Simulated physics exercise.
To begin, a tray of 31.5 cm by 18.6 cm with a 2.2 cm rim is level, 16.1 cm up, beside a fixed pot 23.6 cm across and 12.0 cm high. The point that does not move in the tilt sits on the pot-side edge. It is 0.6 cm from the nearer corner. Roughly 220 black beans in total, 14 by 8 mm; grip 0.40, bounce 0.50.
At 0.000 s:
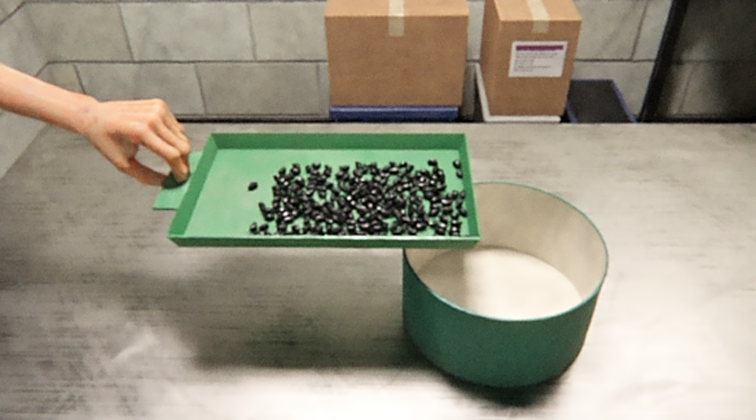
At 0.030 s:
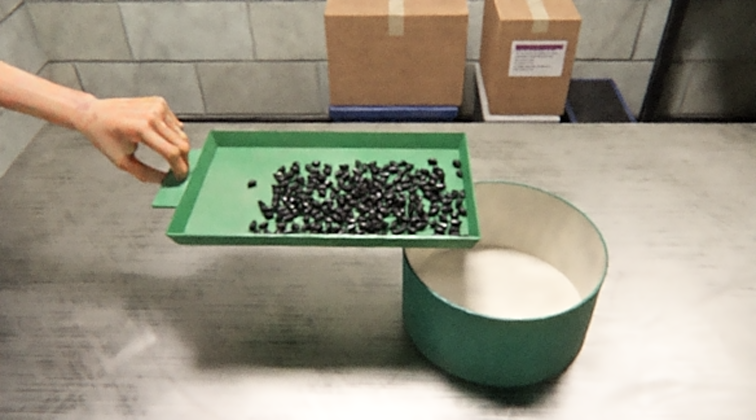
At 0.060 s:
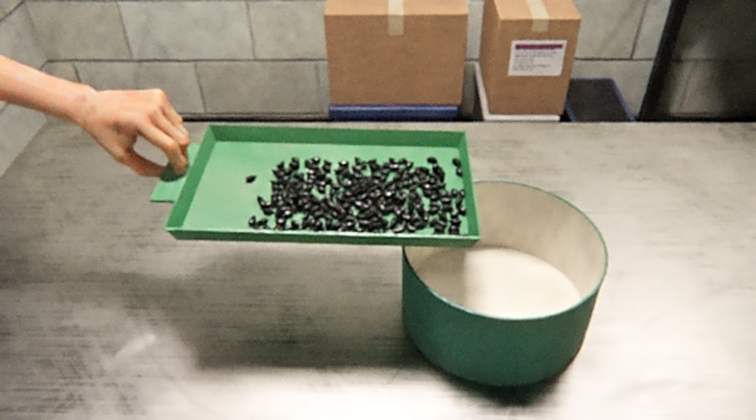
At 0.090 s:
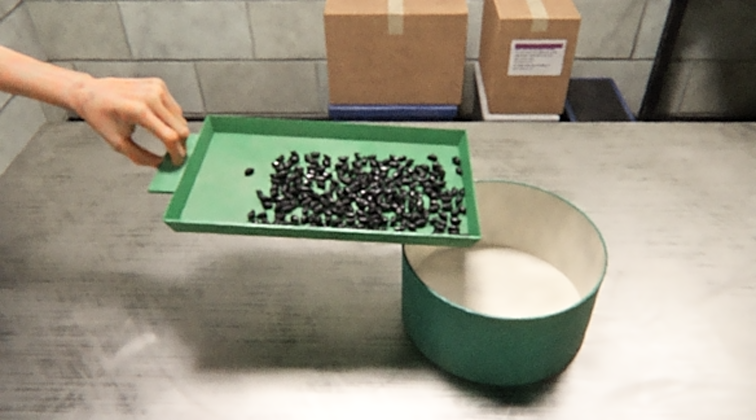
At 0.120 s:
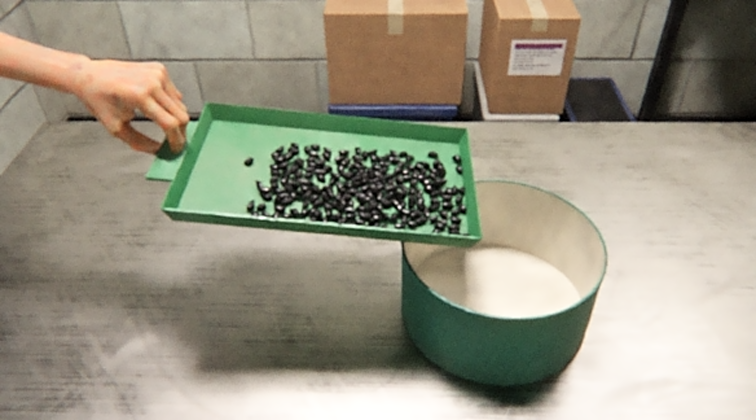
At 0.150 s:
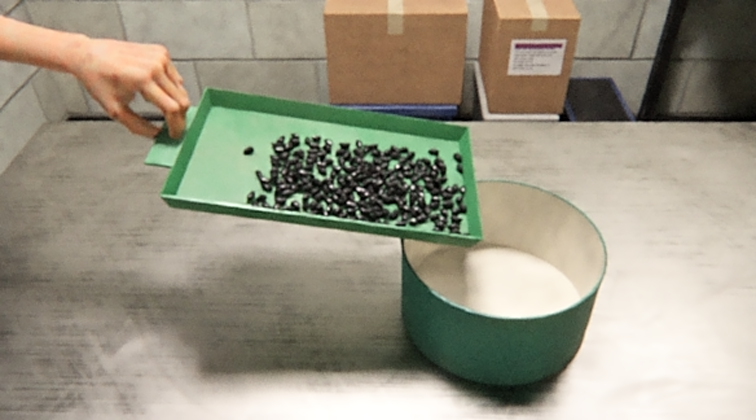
A bare hand at the left grips the tab of a green rectangular tray scattered with shiny black beans, seen from slightly above across a grey worktop. At the right, the tray's edge overlaps the rim of a round green pot with a pale interior, with cardboard boxes and a tiled wall behind. The tray begins level, then the hand raises its left end into a slight rightward tilt.
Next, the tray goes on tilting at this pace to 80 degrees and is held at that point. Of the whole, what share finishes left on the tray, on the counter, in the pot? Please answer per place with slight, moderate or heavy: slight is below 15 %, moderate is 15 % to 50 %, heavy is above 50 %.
Per place: Left on the tray slight, counter slight, pot heavy.
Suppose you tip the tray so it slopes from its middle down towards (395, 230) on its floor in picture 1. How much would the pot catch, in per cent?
Estimate: Some 90 per cent.
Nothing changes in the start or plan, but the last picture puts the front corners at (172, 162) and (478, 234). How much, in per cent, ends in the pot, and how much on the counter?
Pot: 95, counter: 0.
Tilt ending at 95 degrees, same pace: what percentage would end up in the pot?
It would be near 100 per cent.
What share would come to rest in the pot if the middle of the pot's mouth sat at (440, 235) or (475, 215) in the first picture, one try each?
Roughly 65 per cent, then 65 per cent.
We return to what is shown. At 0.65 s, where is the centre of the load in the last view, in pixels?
The middle of the load should be near (483, 199) then.
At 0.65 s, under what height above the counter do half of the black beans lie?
I'd say near 20 cm.
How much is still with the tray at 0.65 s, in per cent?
Value: About 90%.
After 0.45 s, tilt 45 degrees; the tray holds 100 %, the pot 0 %.
After 0.65 s, tilt 68 degrees; the tray holds 90 %, the pot 0 %.
Then, at 0.97 s, tilt 80 degrees; the tray holds 10 %, the pot 85 %.
In the end, at 2.2 s, tray 0 %, counter 0 %, pot 100 %.
